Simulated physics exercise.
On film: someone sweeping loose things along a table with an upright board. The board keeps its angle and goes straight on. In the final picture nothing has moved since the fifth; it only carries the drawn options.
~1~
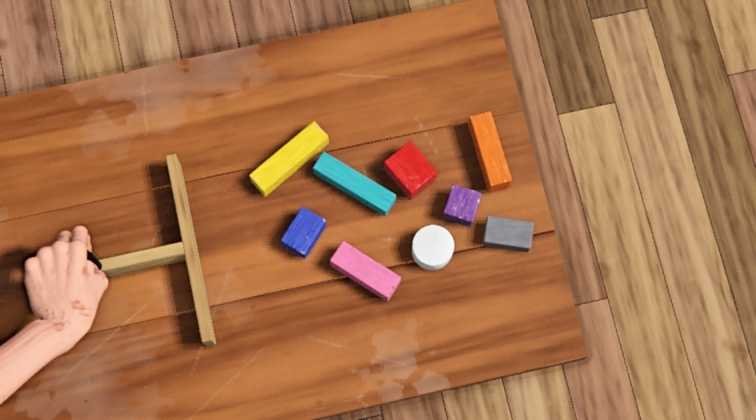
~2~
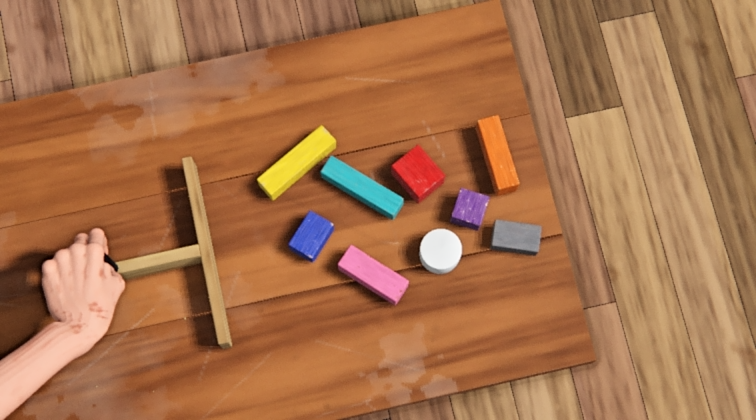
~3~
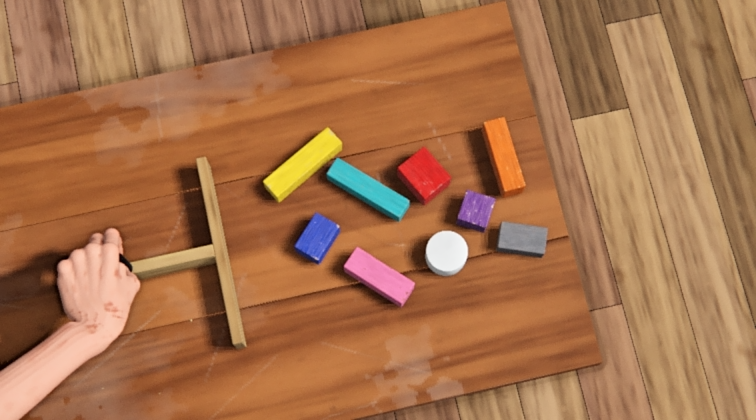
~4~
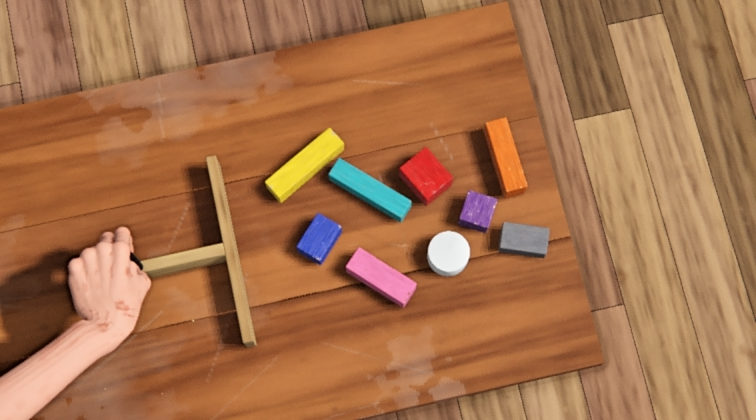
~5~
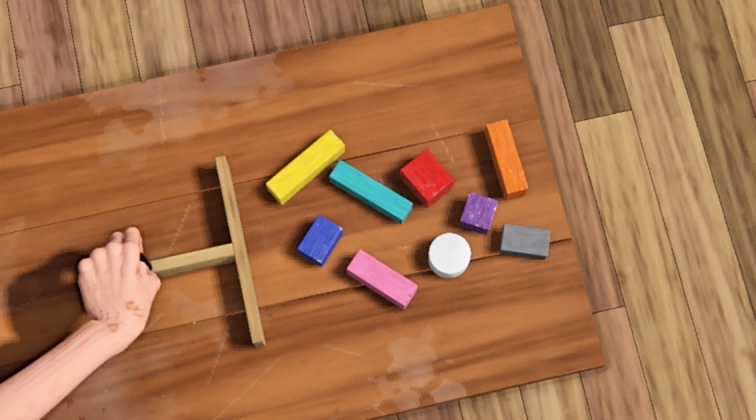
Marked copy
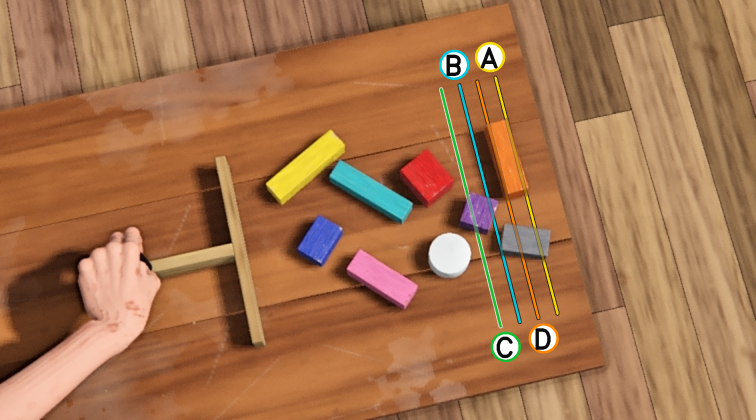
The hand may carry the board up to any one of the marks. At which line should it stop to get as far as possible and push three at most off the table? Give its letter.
Stop at B.
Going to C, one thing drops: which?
The orange bar goes over.
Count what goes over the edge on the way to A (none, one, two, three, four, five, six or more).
Six or more.
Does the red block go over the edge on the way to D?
Yes.
On the marked copy, A at (526, 193); B at (489, 201); C at (470, 205); D at (507, 197).
With B. Early on, board (328, 228); yellow bar (350, 143); turquoise bar (386, 192).
Further on, board (419, 208); red block (481, 171); purple block (490, 214).
At the end, board (487, 193); orange bar over the edge; grey block over the edge; two fallen.
As for the rest, A drops six; C is within the limit but short; D drops four.
